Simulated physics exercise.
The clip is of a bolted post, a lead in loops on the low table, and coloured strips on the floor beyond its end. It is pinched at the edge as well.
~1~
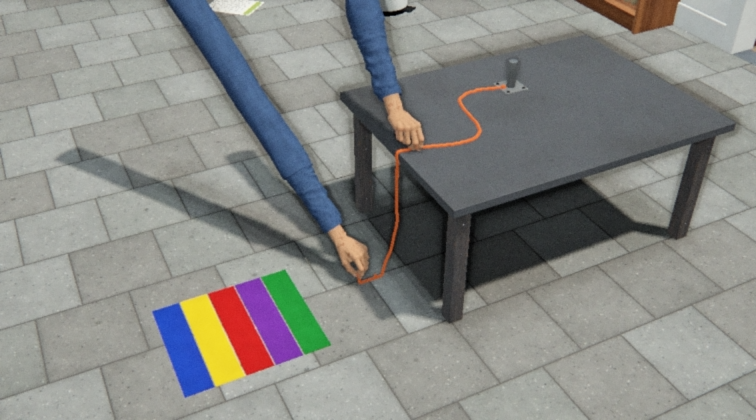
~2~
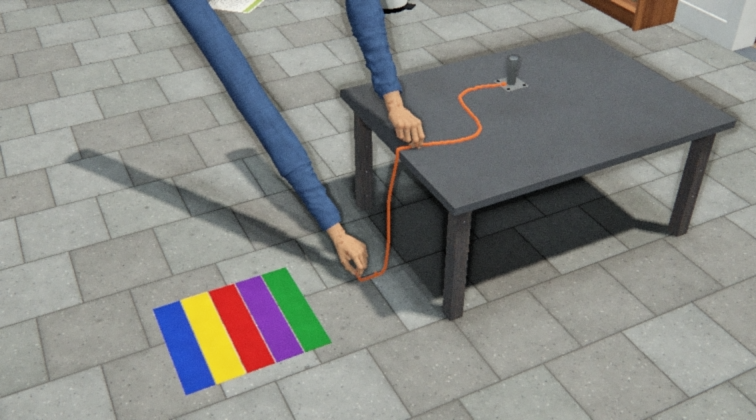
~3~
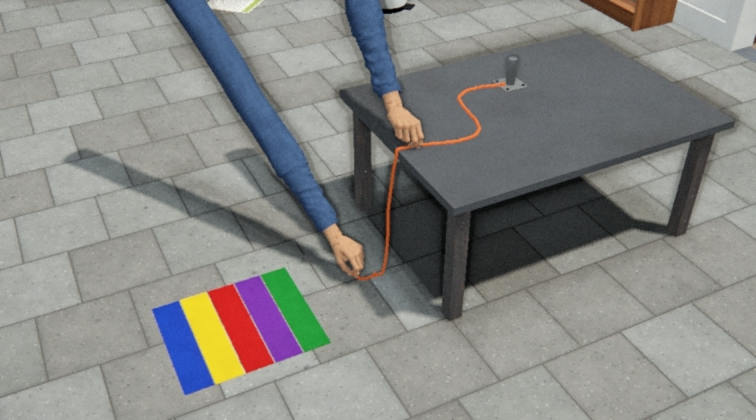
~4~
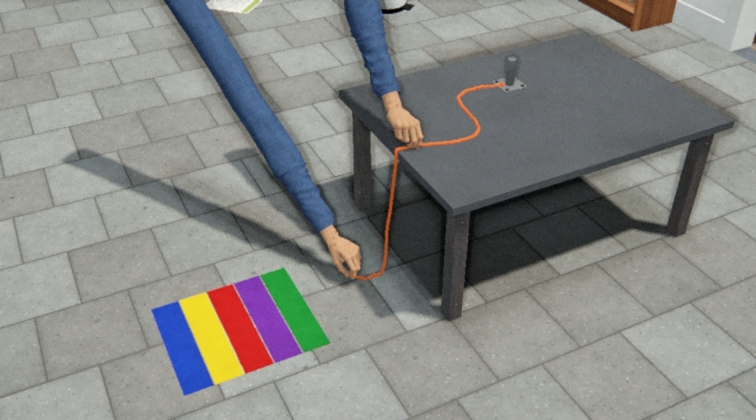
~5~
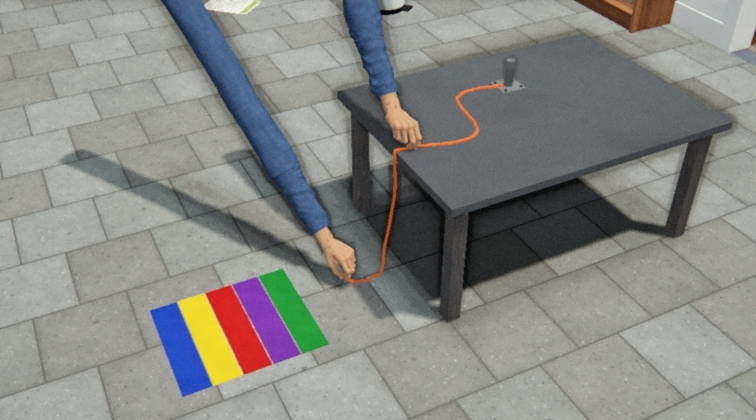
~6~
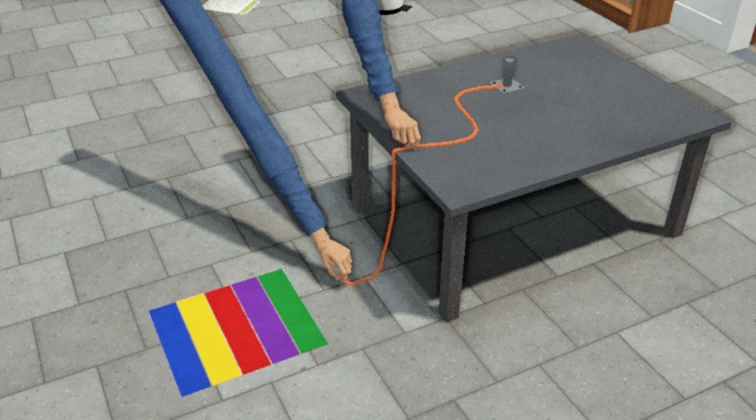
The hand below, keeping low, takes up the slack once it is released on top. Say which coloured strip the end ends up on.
It ends up on the yellow strip.
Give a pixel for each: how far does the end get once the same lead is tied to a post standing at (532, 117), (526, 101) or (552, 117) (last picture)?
In pixels, the answers are (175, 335), (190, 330) and (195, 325).
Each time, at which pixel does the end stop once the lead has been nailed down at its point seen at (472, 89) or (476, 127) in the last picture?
Estimated pixels: (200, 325), then (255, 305).
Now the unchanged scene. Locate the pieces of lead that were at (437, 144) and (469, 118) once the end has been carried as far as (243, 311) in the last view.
First point (383, 157), second point (433, 120).
A little later, end near (243, 311); over red.
Next, end near (215, 320); over yellow.
When it is tight, end near (197, 326); over yellow. It gets as far as the yellow strip.
